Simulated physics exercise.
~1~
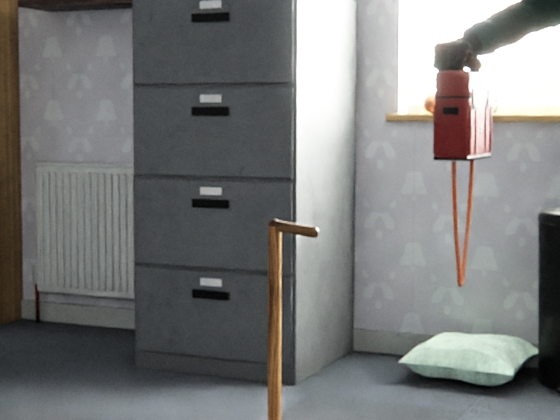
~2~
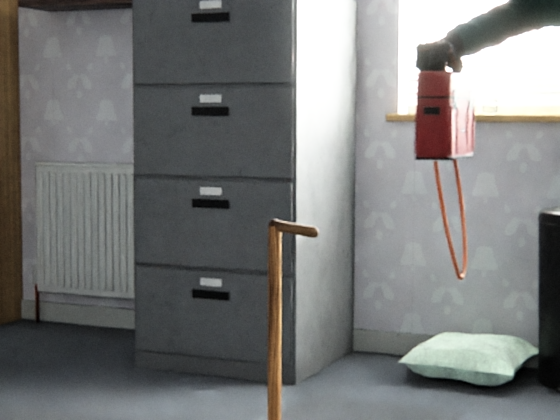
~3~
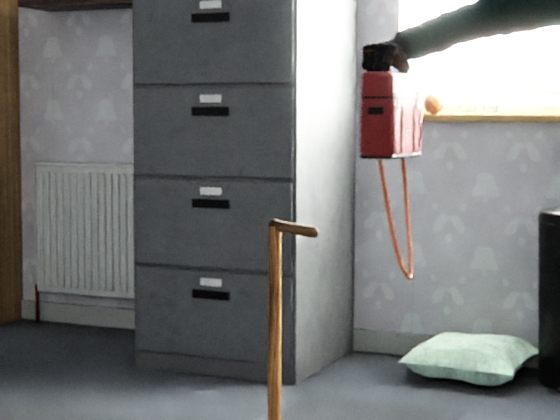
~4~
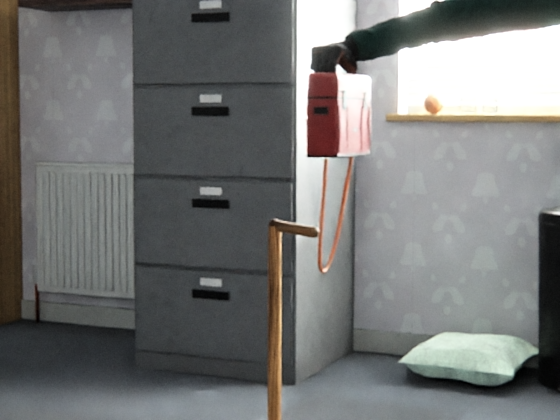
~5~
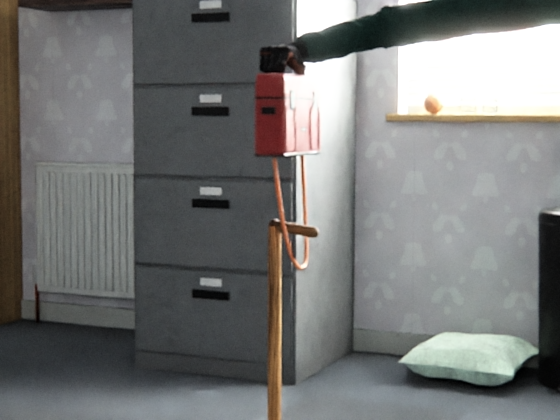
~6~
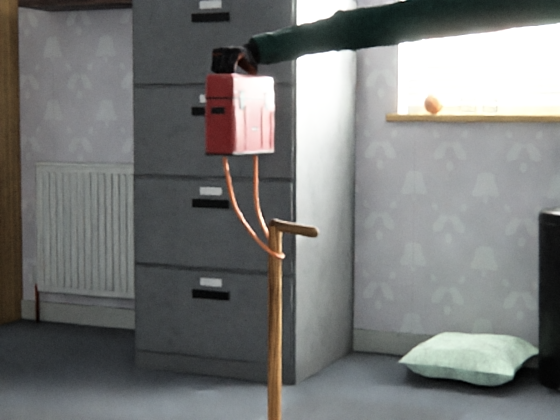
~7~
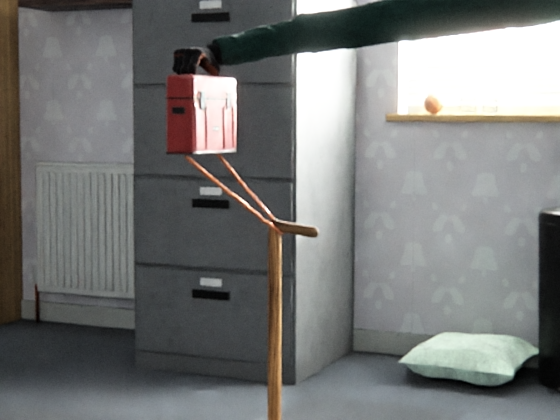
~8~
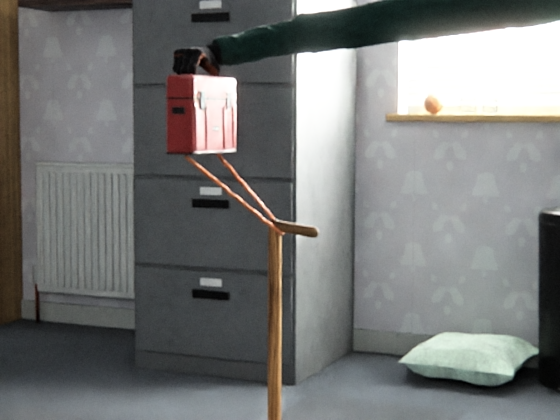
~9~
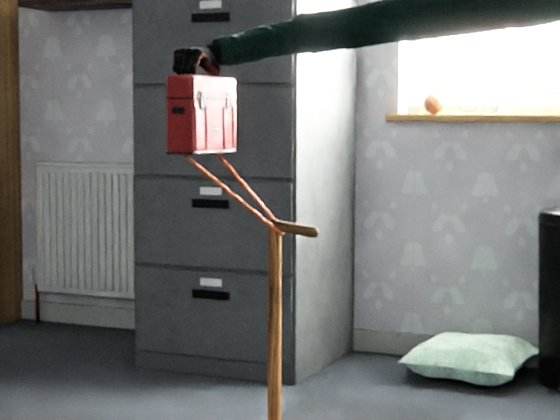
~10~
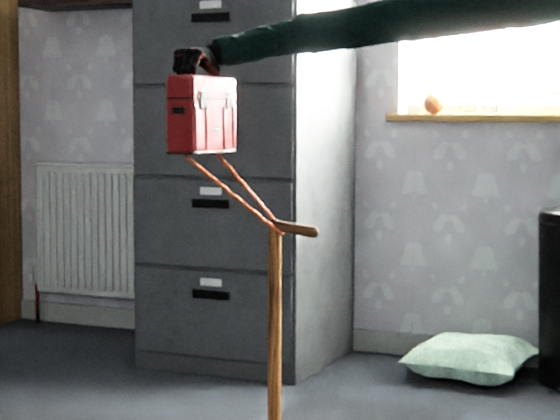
To begin with, a dark-sleeved arm reaches in from the right and holds a red case upright near a bright window, an orange loop dangling low beneath it. The hand carries the case steadily left, in front of a grey filing cabinet, towards a thin wooden post with a short hooked top. As the case passes over the post, the hanging loop meets it and catches. The case travels a little farther left, and the loop pulls into taut, slanting lines. The hand then stops, and the case stays snagged, held still just past the post.
